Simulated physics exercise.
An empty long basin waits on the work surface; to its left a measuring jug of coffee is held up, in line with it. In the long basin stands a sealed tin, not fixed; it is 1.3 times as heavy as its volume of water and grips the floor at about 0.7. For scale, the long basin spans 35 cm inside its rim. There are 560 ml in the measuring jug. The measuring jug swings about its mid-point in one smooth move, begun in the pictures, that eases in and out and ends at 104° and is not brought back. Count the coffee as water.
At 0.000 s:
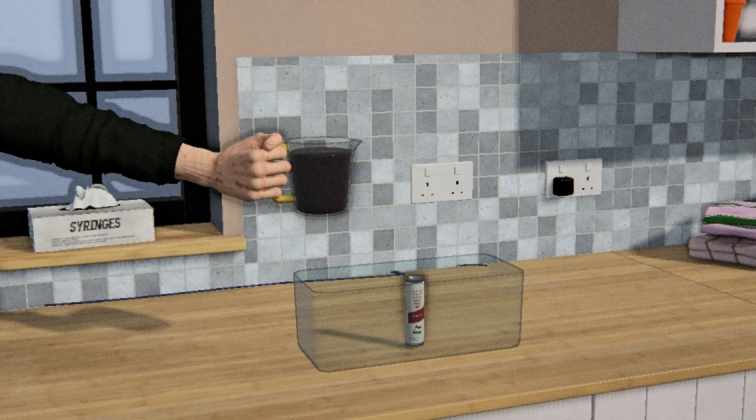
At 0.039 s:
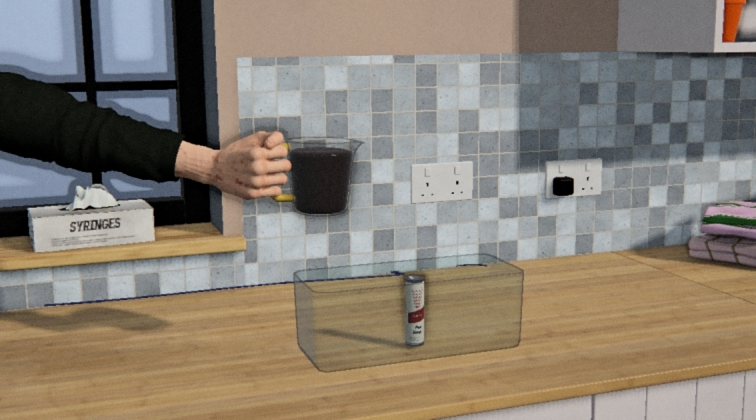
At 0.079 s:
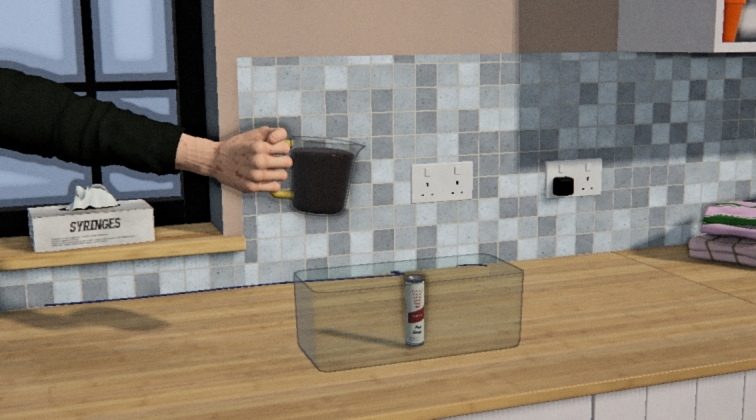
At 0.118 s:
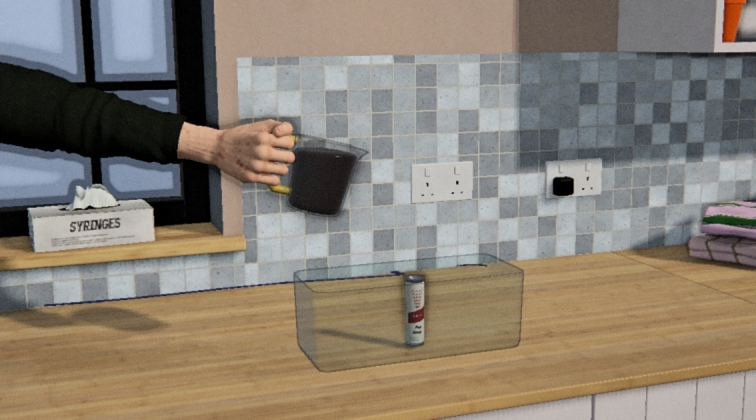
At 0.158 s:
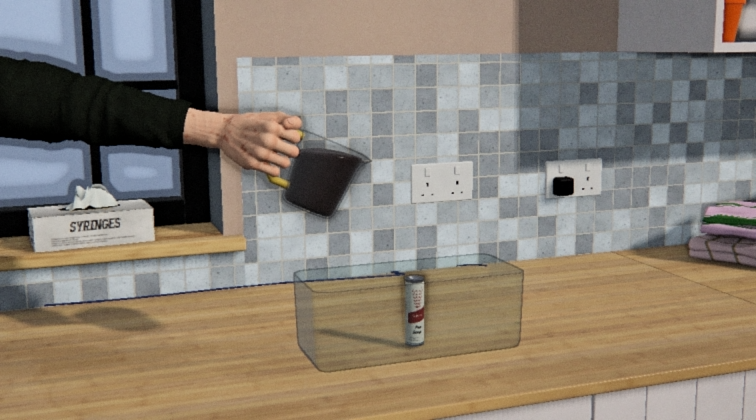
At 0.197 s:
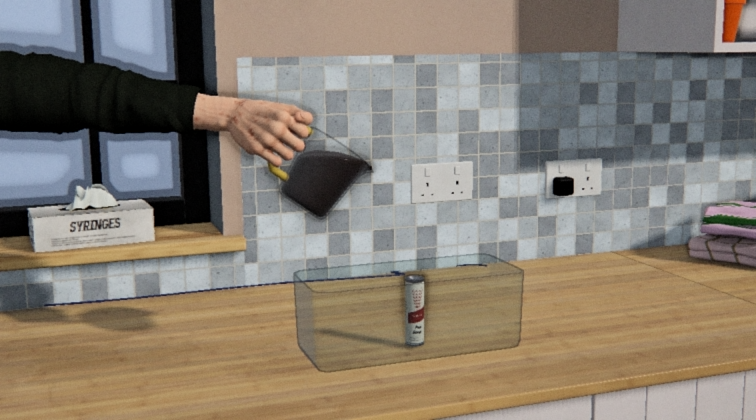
On a kitchen worktop, a hand gradually tilting a measuring jug of dark liquid rightwards above a clear basin containing a small tin.
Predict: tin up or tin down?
The tin falls.
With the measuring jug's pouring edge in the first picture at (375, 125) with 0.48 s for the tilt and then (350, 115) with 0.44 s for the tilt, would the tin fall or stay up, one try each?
First it stays up; then it falls.
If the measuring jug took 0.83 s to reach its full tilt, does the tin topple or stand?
The tin topples.
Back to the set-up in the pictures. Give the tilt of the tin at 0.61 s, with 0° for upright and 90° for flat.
About 5°.
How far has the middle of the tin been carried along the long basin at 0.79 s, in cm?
About 7 cm.
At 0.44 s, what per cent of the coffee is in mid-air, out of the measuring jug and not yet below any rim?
Some 36 per cent.
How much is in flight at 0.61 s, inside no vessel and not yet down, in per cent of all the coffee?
Near 18 in a hundred.
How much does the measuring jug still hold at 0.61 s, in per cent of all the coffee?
Near 10 in a hundred.
After 0.44 s the tilt is 101° and 45 per cent is still to pour; the tin stands where it began.
After 0.61 s the tilt is 104° and 10 per cent is still to pour; the tin leans 7°.
After 0.79 s the tilt is 104° and 1 per cent is still to pour; the tin leans 59°.
After 0.99 s the tilt is 104° and 0 per cent is still to pour; the tin lies on its side.
In the end the tin lies on its side.
